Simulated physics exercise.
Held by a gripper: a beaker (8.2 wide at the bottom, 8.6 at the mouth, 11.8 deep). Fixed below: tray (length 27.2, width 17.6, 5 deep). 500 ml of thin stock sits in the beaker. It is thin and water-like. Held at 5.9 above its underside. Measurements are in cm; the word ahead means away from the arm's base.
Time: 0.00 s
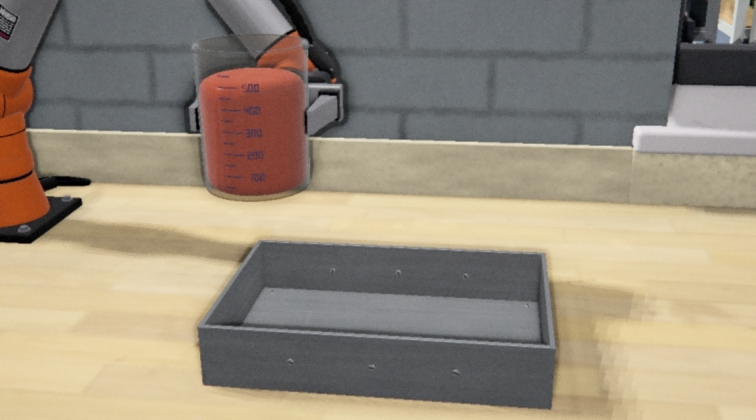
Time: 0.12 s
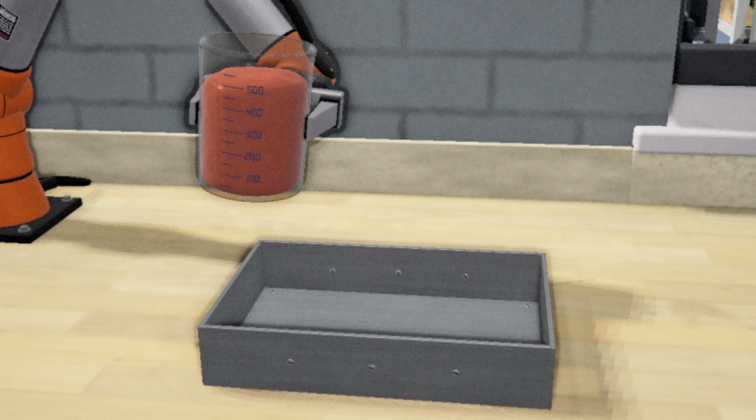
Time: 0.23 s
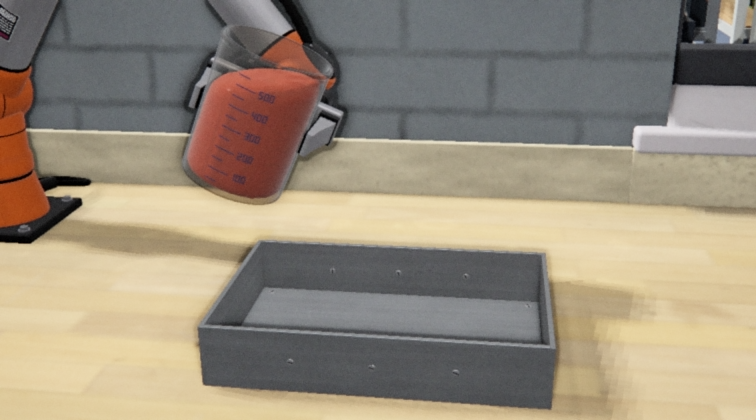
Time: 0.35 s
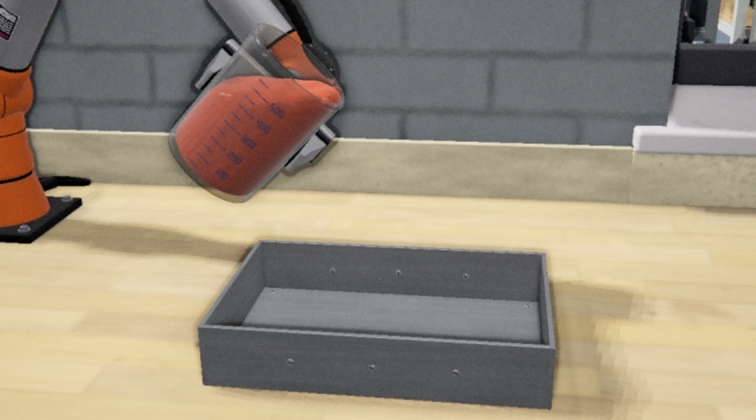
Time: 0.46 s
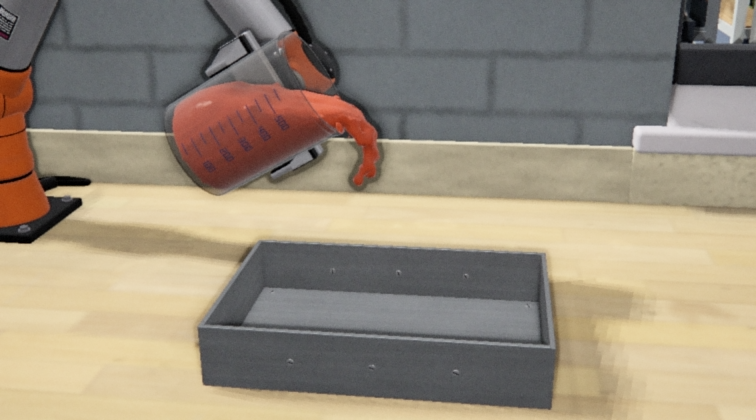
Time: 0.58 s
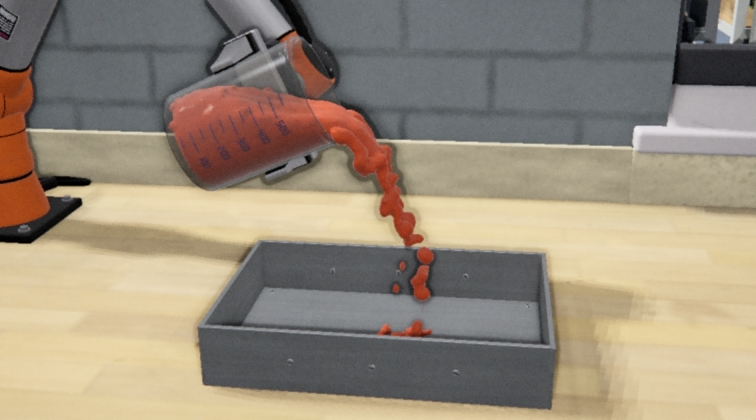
Red liquid pouring from a clear beaker as a robotic gripper tilts it rightward, the stream reaching a shallow grey tray.
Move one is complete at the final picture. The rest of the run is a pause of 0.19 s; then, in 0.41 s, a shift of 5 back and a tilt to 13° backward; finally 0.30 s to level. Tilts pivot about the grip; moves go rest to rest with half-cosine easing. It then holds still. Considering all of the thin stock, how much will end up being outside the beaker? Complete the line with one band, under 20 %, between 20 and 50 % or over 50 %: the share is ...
The share is between 20 and 50 %.
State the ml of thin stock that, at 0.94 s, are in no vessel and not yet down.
Around 40 ml at that time.
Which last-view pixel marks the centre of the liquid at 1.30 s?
My best guess is about (279, 208).
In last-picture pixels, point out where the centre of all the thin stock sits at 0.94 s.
Near pixel (304, 191).
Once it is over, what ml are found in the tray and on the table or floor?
About 160, 10 ml.
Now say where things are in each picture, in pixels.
The first frame shows beaker middle at (254, 118), level; upper third of the thin stock around (253, 94), from x 200 to 305, top at y 70; 500 ml in the beaker.
The second frame shows beaker middle at (254, 118), tilted 6° forward; upper third of the thin stock around (255, 93), from x 205 to 305, top at y 70.
The third frame shows beaker middle at (254, 118), tilted 23° forward; upper third of the thin stock around (262, 94), from x 190 to 320, top at y 70.
The fourth frame shows beaker middle at (254, 118), tilted 43° forward; upper third of the thin stock around (268, 99), from x 175 to 340, top at y 75.
The fifth frame shows beaker middle at (253, 118), tilted 60° forward; upper third of the thin stock around (258, 106), from x 175 to 380, top at y 80; 485 ml in the beaker, 10 ml in the air or running down outside.
The sixth frame shows beaker middle at (253, 118), tilted 66° forward; upper third of the thin stock around (250, 110), from x 170 to 430, top at y 85; 450 ml in the beaker, 15 ml in the tray, 40 ml in the air or running down outside.
By 0.94 s, tilted 37° forward, liquid up to 23 above the table; 330 ml in the beaker, 130 ml in the tray, 40 ml in the air or running down outside.
By 1.30 s, tilted 9° backward, liquid up to 23 above the table; 330 ml in the beaker, 160 ml in the tray, 10 ml on the table or floor.
By 1.68 s, level, liquid up to 21 above the table; 330 ml in the beaker, 160 ml in the tray, 10 ml on the table or floor.
By 2.48 s, level, liquid up to 21 above the table; 330 ml in the beaker, 160 ml in the tray, 10 ml on the table or floor.
Final state, 330 ml in the beaker, 160 ml in the tray, 10 ml on the table or floor. That is 34 % outside the beaker.
